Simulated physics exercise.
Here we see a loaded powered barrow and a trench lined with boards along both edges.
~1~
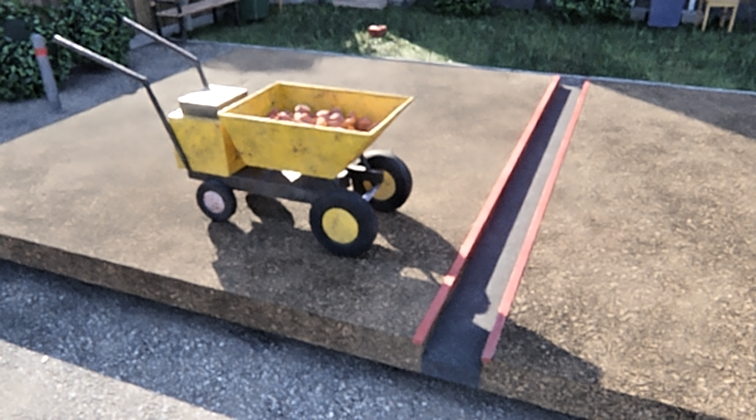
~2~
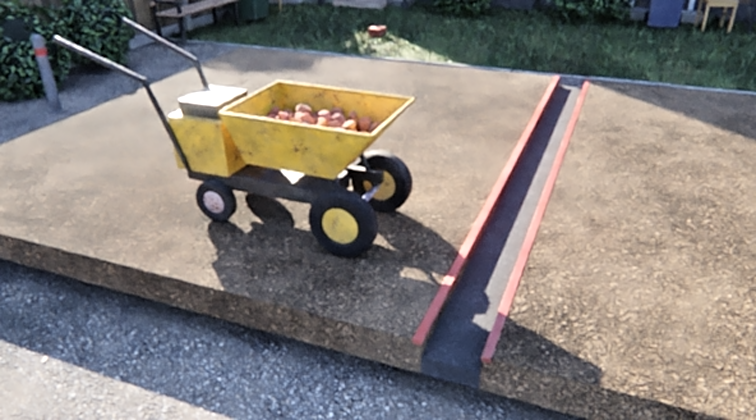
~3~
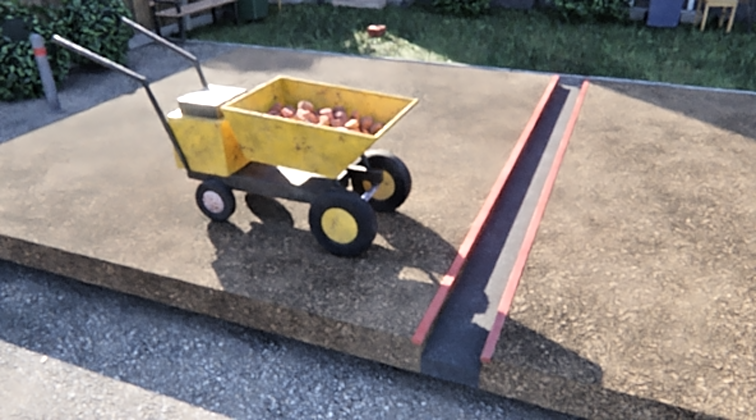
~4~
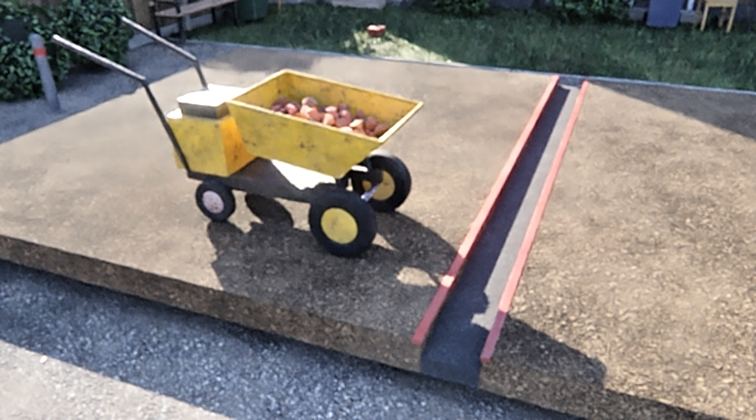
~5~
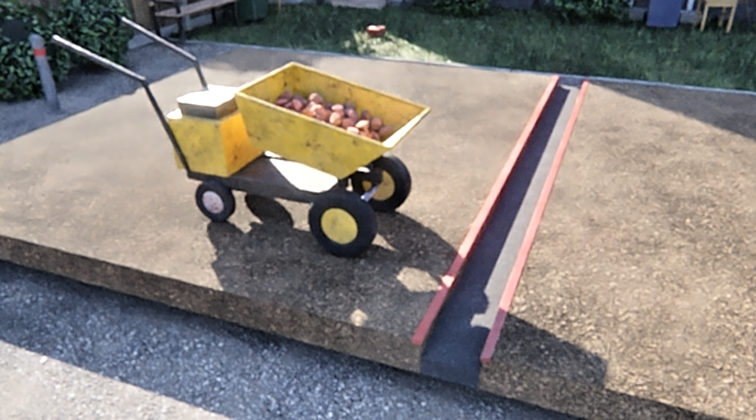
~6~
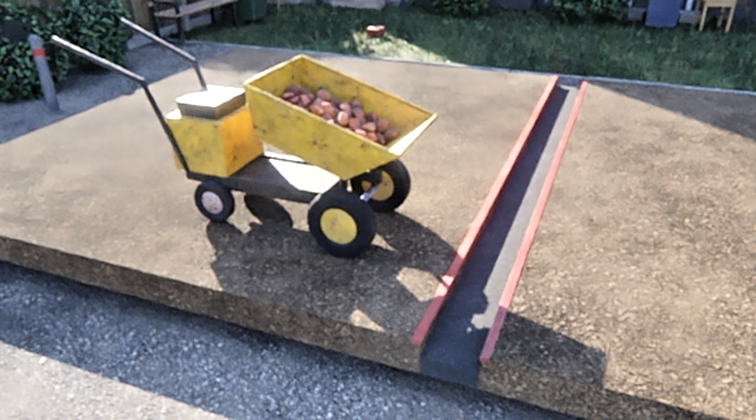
A yellow powered barrow loaded with reddish rubble stood still beside a shallow trench edged with red boards, and its skip slowly tilted forward to the right, its back end rising off the frame.
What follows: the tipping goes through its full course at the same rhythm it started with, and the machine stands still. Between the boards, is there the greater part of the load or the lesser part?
There is the greater part.
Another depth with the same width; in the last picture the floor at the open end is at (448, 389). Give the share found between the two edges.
It comes out near 100 percent.
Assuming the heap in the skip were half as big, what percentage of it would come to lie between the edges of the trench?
It comes to 100 per cent or so.
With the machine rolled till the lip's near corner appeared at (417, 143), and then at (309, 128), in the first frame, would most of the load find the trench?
A minority, then a minority.
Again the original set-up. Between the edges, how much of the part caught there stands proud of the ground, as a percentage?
I'd estimate around 45 %.
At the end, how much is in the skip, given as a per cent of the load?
About 0 in a hundred.
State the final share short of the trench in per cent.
Close to 10 in a hundred.
Soon after the last picture, skip tipped steeply; all in the skip.
A little later, skip tipped right over; most in the skip; a stray few short of the trench; a small part in or heaped over the trench; a stray few falling.
Later still, skip tipped right over; a small part in the skip; a stray few short of the trench; most in or heaped over the trench; a small part beyond it.
At rest, skip tipped right over; a small part short of the trench; most in or heaped over the trench; a small part beyond it.
